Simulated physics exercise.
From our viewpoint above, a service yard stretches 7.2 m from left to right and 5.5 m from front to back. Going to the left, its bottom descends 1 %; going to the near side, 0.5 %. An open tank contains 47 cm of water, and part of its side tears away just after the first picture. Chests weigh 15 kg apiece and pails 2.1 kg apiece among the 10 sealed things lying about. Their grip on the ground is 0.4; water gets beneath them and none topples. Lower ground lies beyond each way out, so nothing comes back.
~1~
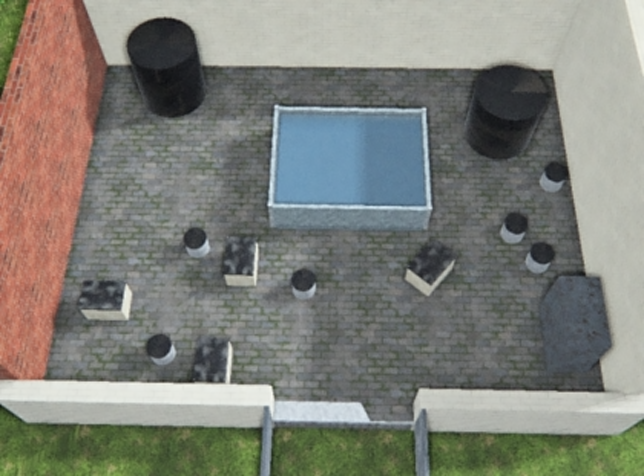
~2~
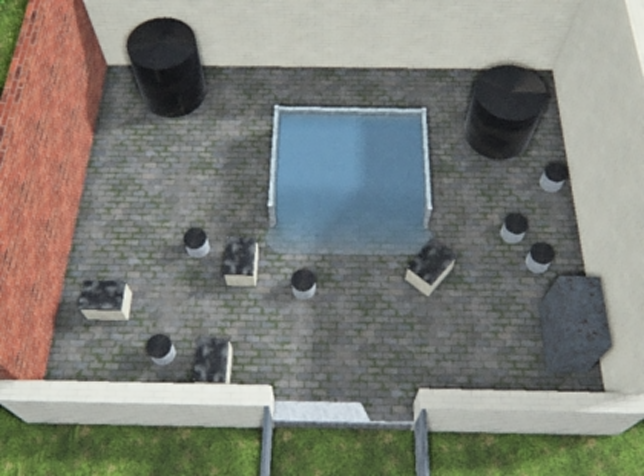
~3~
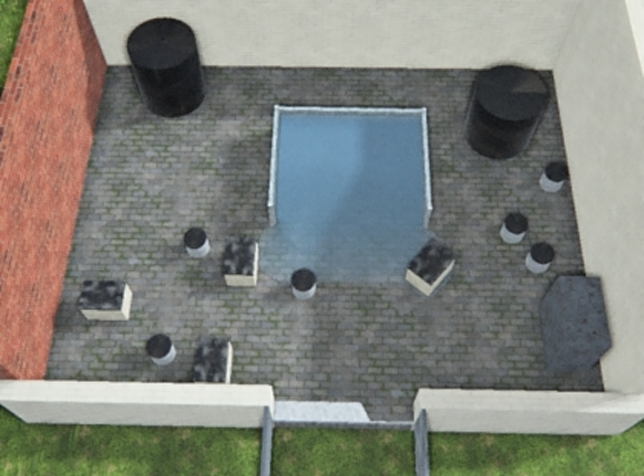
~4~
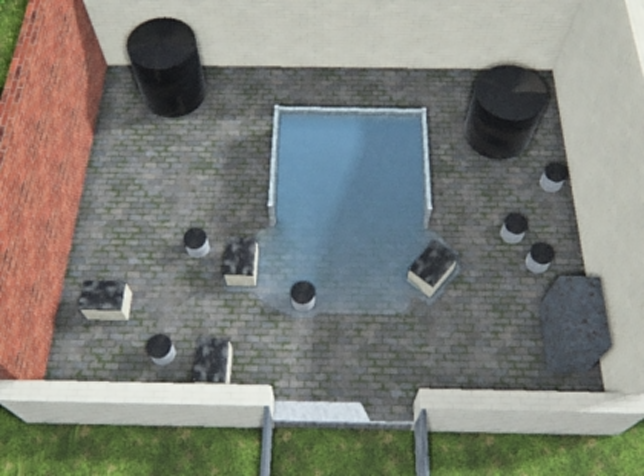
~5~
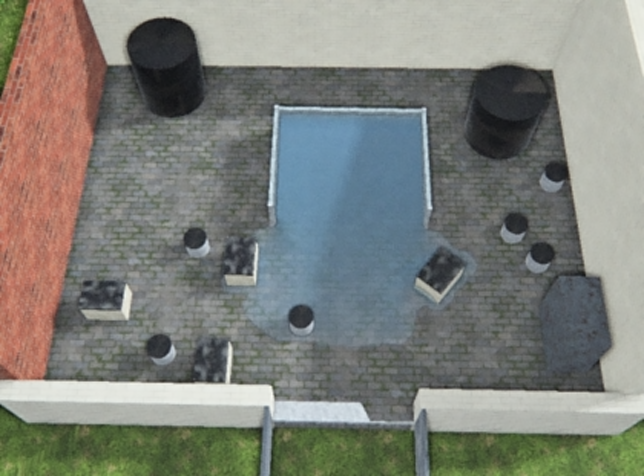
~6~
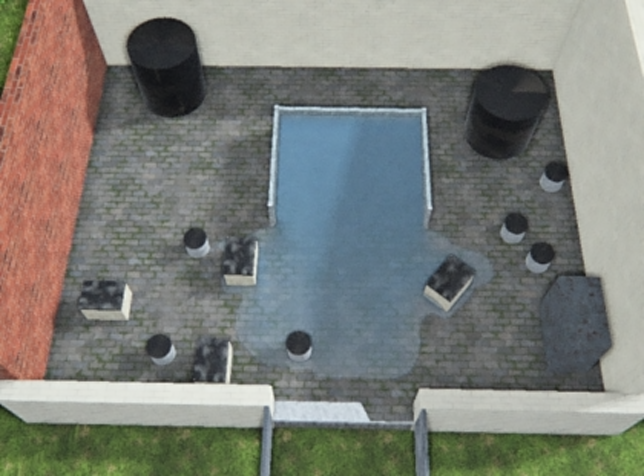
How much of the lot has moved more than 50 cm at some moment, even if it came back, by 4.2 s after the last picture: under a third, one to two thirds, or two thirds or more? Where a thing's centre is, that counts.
My bet is the share lands in the middle.
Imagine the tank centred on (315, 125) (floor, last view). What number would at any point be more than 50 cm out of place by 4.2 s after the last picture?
Count: 7.
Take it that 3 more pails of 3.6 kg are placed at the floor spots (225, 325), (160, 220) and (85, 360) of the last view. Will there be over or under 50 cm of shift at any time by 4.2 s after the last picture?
One after another they come out above it, inside the limit, above it.
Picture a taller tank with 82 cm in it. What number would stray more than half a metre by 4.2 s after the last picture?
Then it comes to 10.
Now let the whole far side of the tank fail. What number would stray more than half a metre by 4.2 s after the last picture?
4.
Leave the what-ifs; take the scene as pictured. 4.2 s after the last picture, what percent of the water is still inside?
Somewhere near 58 percent, give or take.
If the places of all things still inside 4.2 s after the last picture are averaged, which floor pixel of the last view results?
Centre of the remaining things: Roughly (314, 246).
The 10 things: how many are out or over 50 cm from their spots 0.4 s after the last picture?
Answer: 2.
Then, 0.4 s after the last picture 2 of 10 are over 50 cm from their spots; 0 afloat.
Then, 1.5 s after the last picture 3 of 10 are over 50 cm from their spots; 0 afloat.
Then, 2.8 s after the last picture 4 of 10 are over 50 cm from their spots; 2 afloat.
Then, 4.2 s after the last picture 5 of 10 are over 50 cm from their spots, and 5 have been at some point; 2 afloat.
